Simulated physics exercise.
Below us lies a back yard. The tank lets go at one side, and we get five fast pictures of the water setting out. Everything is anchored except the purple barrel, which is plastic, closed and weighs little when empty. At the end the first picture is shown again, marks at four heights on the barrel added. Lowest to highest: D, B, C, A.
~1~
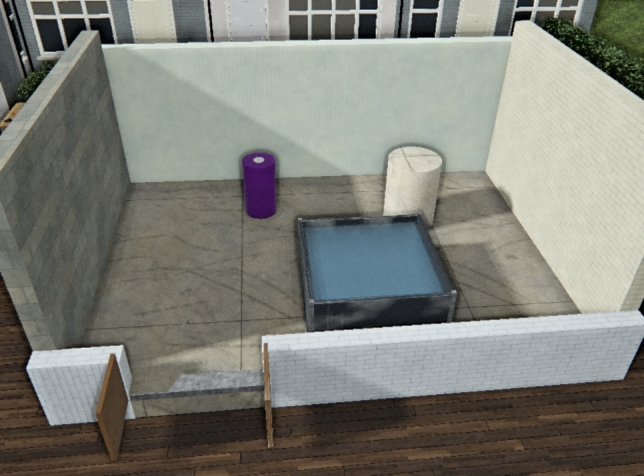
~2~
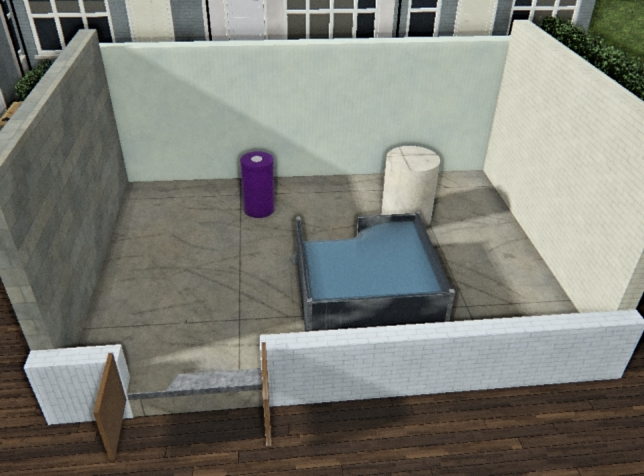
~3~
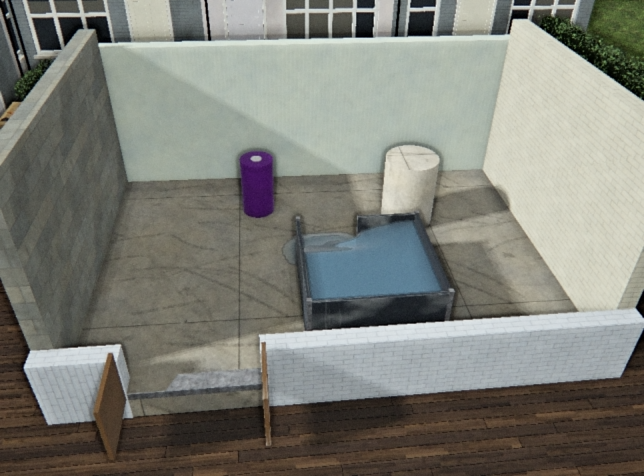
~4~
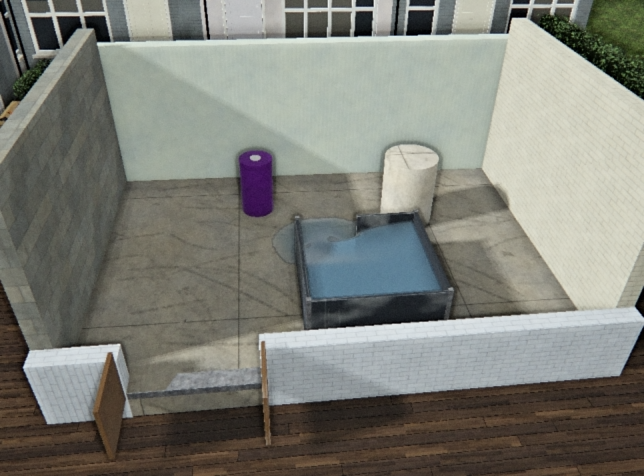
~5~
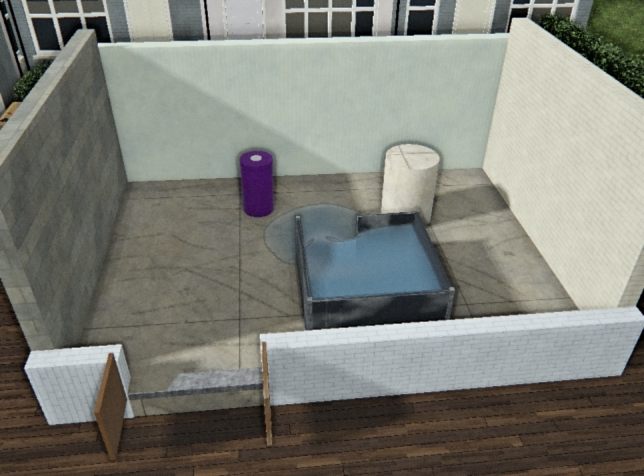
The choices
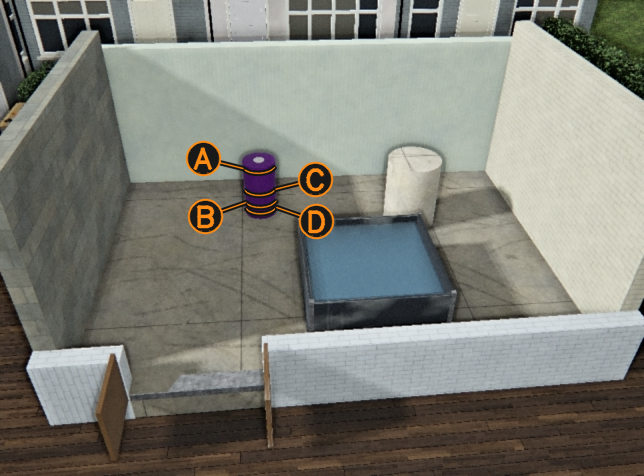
Back yard with a full square tank losing part of its back wall, water spreading across the paving toward a purple barrel.
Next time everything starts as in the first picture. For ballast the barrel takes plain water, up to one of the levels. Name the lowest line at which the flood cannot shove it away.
Use mark C.
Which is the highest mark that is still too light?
Here it is mark B.
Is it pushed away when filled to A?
No, that is safe.
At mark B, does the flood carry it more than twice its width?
No, it does not.
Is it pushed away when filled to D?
Yes, that goes wrong.
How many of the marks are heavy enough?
Two of the four.
On the marked copy, A at (259, 173); B at (261, 207); C at (260, 195); D at (261, 213); from the bottom up D, B, C, A.
Choosing A, it does not move.
Choosing B, it is pushed about its own width away.
Choosing C, it does not move.
Choosing D, it is pushed about 4 times its own width away.
